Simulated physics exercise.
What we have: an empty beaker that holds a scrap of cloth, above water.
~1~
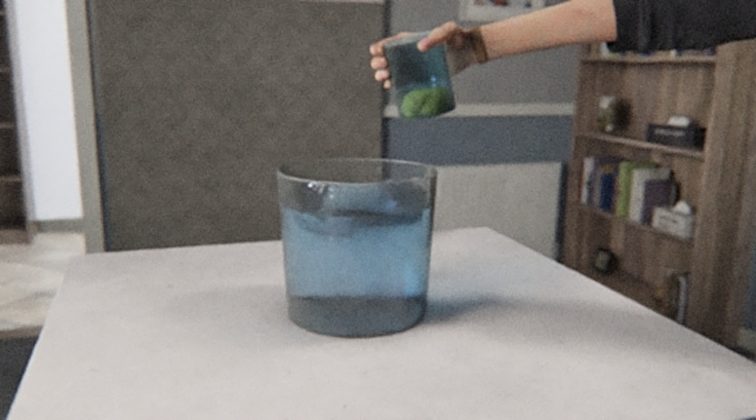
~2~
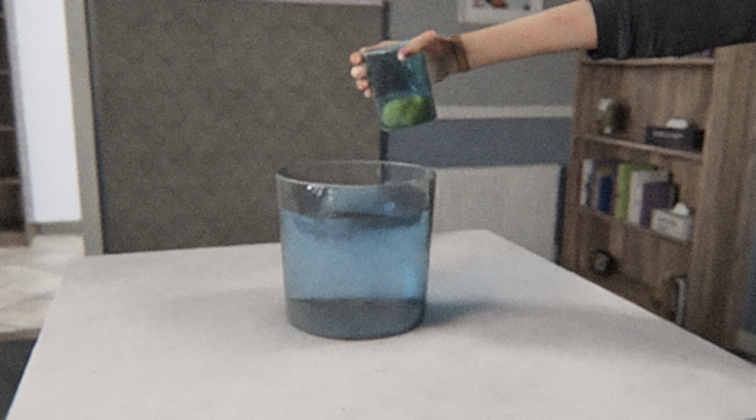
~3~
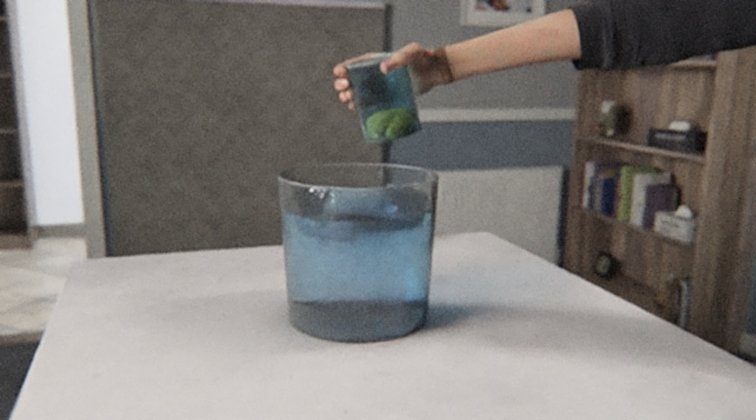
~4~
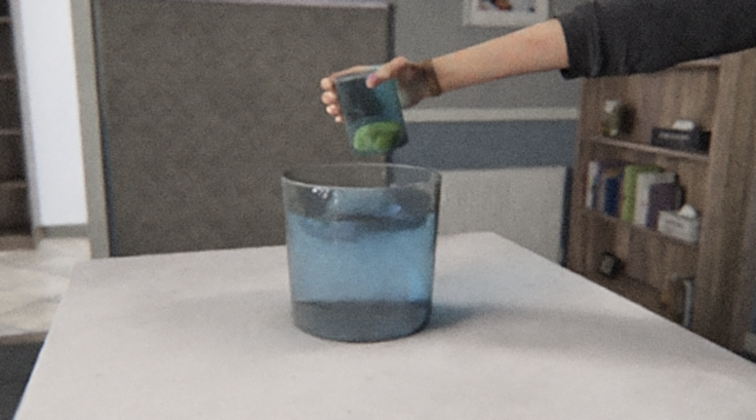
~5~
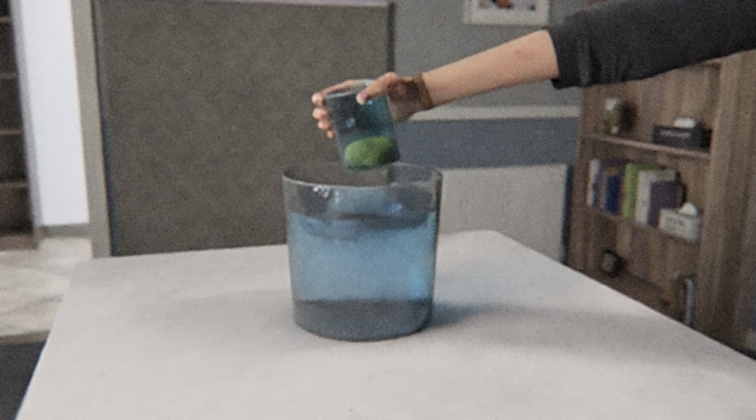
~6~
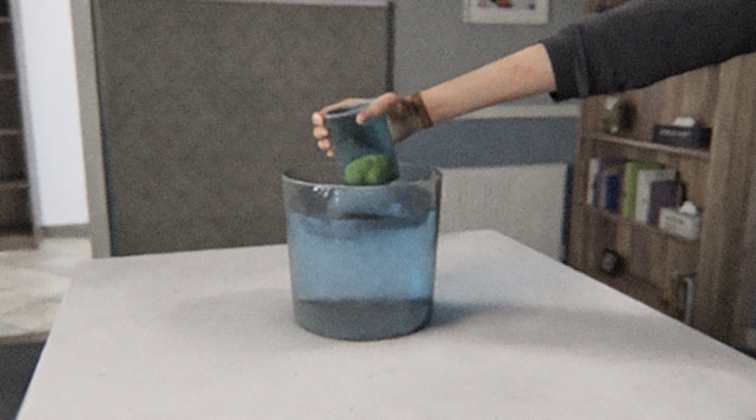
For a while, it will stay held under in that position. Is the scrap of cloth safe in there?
It gets drenched.
Next, the beaker enters the water.
After that, water pours in as the air escapes.
Finally, the beaker is under, flooded, and the scrap of cloth is wet.
